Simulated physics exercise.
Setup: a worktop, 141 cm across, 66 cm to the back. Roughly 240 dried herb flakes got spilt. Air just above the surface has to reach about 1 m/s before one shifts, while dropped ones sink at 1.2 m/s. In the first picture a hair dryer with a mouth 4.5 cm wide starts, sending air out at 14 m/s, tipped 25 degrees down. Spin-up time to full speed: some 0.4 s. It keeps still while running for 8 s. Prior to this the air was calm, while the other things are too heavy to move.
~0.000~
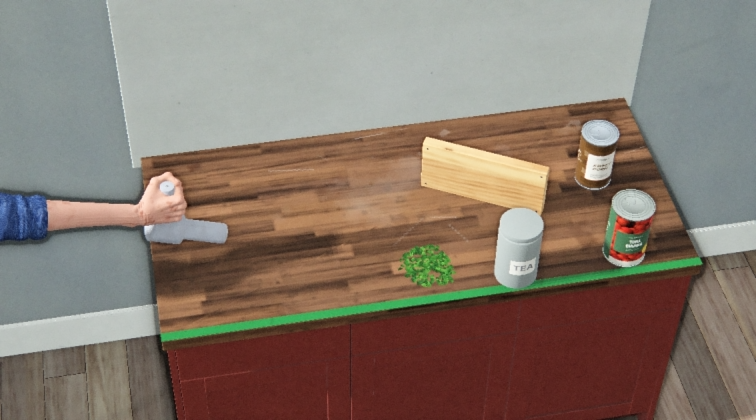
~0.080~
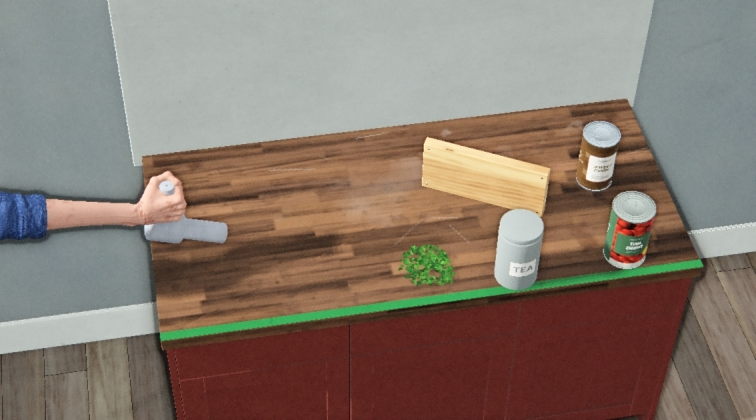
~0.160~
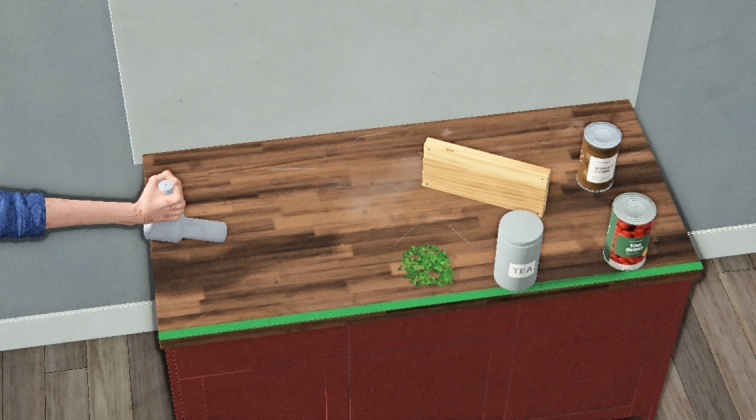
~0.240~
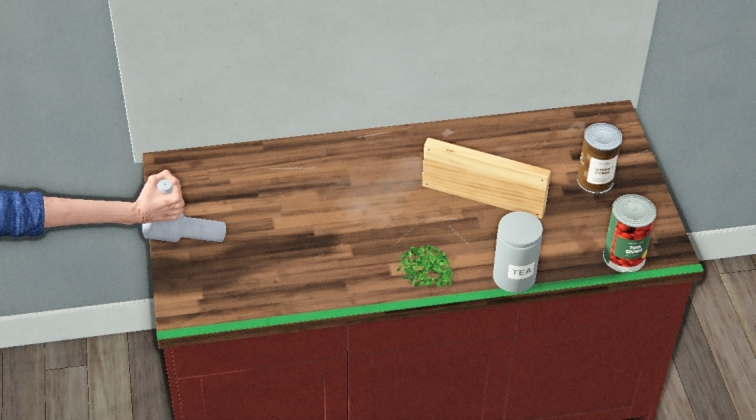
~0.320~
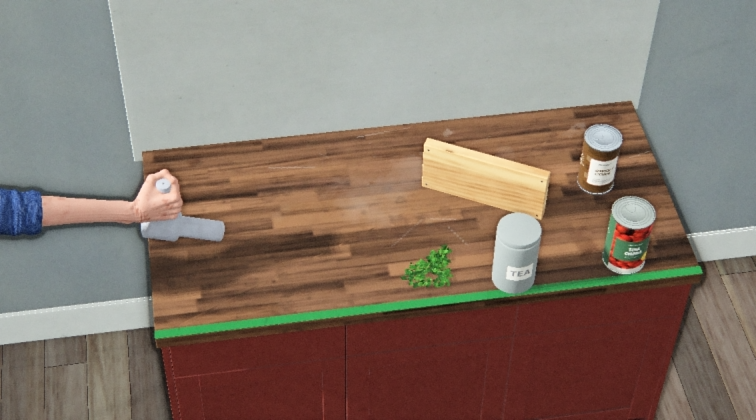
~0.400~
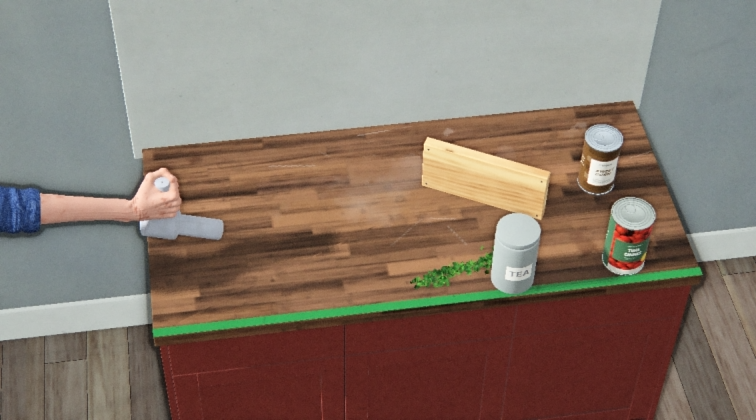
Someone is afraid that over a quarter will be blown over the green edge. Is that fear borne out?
Loss there overshoots a quarter.
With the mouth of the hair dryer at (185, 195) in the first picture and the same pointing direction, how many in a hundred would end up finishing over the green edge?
Estimate: About 90 %.
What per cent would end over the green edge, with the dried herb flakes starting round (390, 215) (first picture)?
It would come to some 3 in a hundred.
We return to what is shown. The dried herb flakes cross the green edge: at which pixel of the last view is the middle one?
Close to pixel (490, 299).
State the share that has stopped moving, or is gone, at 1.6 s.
About 80 %.
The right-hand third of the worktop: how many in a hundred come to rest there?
About 0 percent.
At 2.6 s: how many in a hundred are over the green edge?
I'd put it at about 60 percent.
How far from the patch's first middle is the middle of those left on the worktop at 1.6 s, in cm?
About 20 cm.
After 1.6 s the count stands so, 58 % are over the green edge; the middle of those still in play is near (501, 266).
After 2.6 s the count stands so, 62 % are over the green edge.
After 4.4 s the count stands so, 66 % are over the green edge.
After 8.0 s, at the end, 68 % are over the green edge.
